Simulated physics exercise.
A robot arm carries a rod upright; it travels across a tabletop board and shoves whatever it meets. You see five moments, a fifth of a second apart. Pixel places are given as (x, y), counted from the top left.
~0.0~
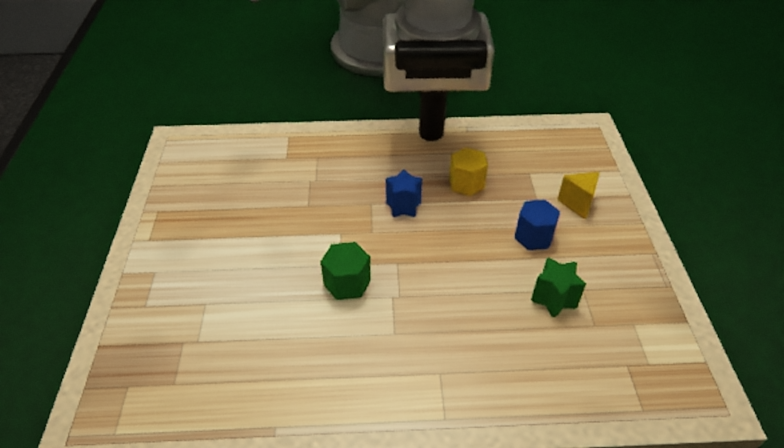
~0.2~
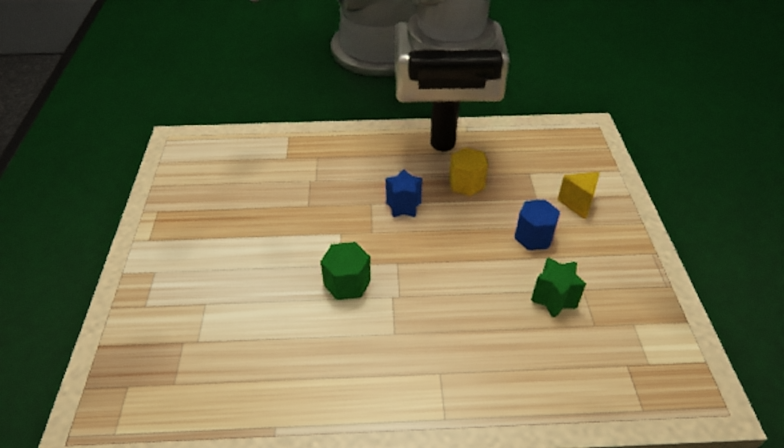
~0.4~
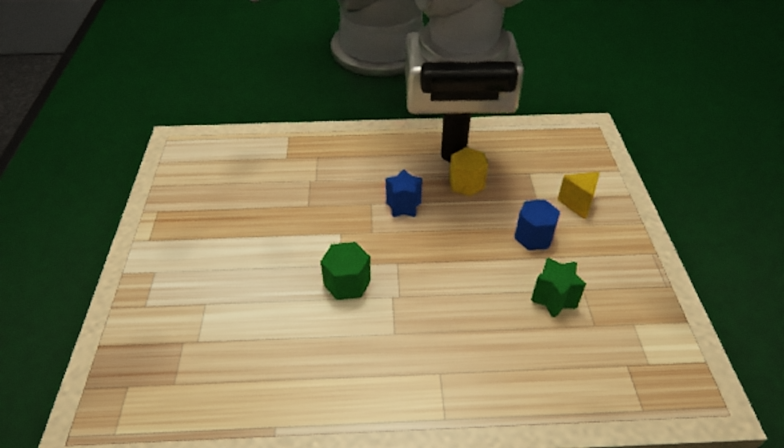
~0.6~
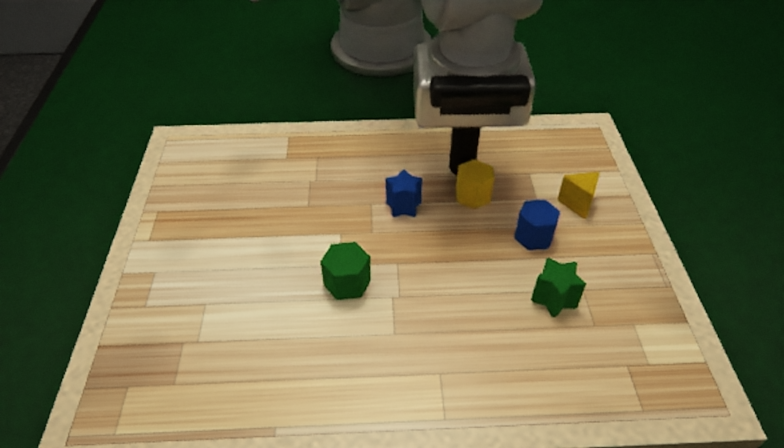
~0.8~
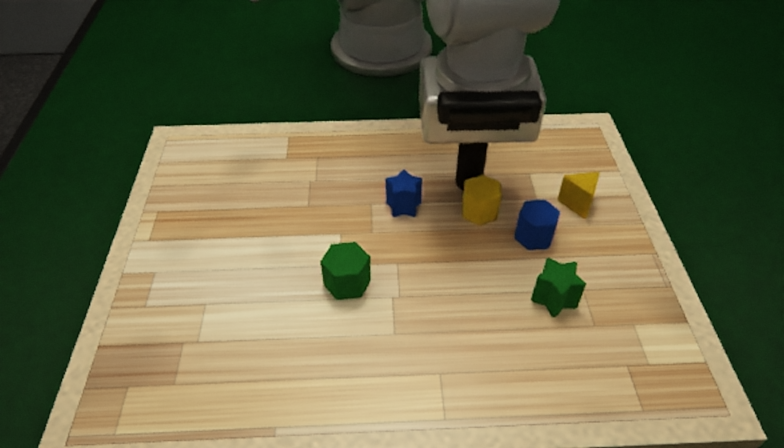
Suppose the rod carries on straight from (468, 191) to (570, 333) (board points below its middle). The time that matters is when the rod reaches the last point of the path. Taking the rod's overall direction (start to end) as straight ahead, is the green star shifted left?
My answer is yes.
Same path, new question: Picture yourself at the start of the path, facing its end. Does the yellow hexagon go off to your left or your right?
To the right.
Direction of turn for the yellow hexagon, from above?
Answer: With the clock.
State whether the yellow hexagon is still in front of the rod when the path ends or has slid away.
The rod passes it.
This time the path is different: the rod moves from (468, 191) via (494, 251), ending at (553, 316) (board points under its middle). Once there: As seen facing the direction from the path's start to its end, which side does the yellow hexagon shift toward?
It shifts rightward.
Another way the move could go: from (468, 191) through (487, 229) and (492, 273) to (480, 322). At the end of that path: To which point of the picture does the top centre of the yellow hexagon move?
The yellow hexagon ends near (525, 302).
The first path, step by step. One third of the way, rod (498, 227); yellow hexagon (505, 234), turned 30° clockwise.
Two thirds of the way, rod (532, 272); yellow hexagon (516, 276), turned 75° clockwise; green star (567, 279).
At the end, rod (572, 326); yellow hexagon (514, 281), turned 85° clockwise; blue hexagon still; green star (613, 308), turned 35° anticlockwise.
